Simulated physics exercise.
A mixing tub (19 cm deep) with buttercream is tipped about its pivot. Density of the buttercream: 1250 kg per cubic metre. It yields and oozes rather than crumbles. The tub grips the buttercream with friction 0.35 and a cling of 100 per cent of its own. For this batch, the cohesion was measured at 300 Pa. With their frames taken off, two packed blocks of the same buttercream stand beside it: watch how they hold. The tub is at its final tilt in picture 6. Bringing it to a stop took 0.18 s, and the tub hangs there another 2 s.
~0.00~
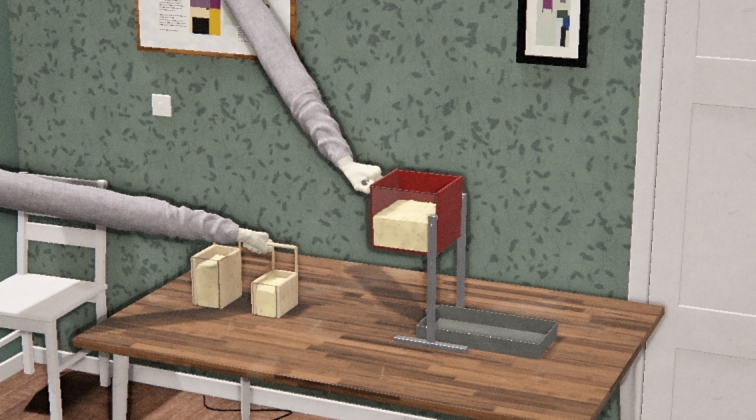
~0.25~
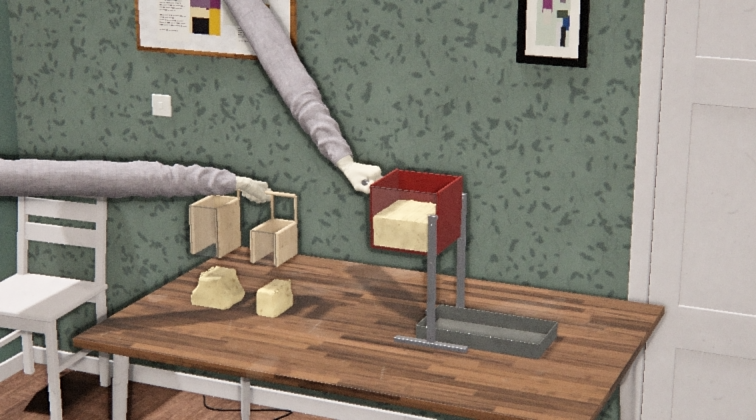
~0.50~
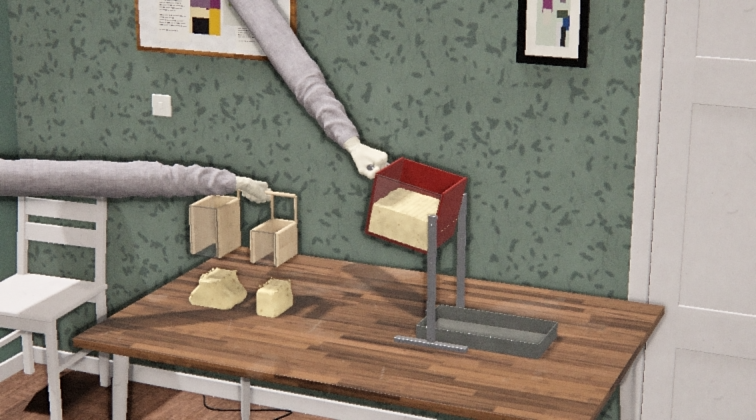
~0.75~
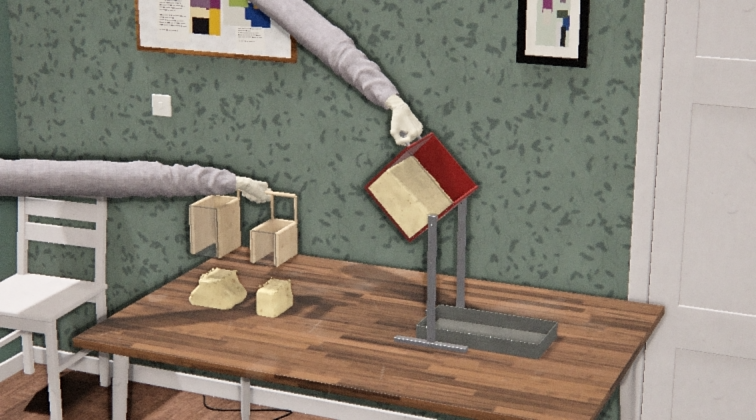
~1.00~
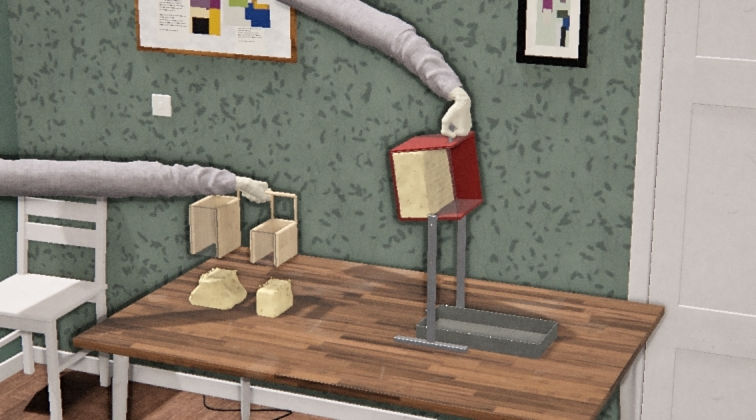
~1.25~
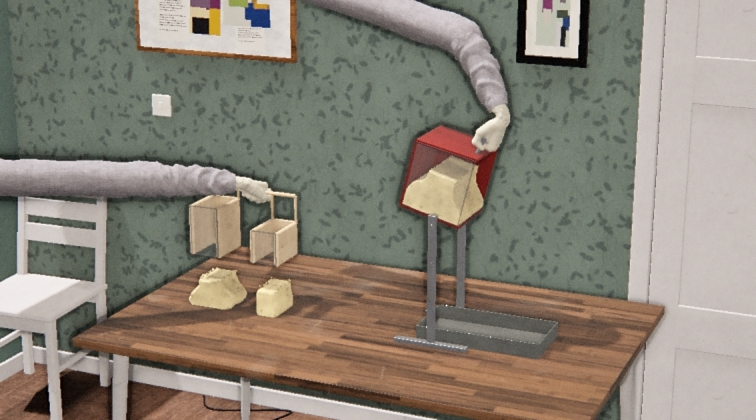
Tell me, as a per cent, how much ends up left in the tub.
Close to 43 % is left.
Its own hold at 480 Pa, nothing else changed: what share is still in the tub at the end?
Roughly 55 per cent.
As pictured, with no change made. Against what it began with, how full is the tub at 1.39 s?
It comes to about 70 percent of the start.
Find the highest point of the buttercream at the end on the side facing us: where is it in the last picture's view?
Roughly at pixel (424, 198).
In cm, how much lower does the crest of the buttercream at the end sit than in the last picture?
About 8 cm.
By 1.39 s, the tub is at 104 degrees and holds 68 %.
By 1.56 s, the tub is at 104 degrees and holds 43 %.
By 1.73 s, the tub is at 104 degrees and holds 43 %.
By 1.90 s, the tub is at 104 degrees and holds 43 %.
By 3.25 s, at the end, the tub is at 104 degrees and holds 43 %.
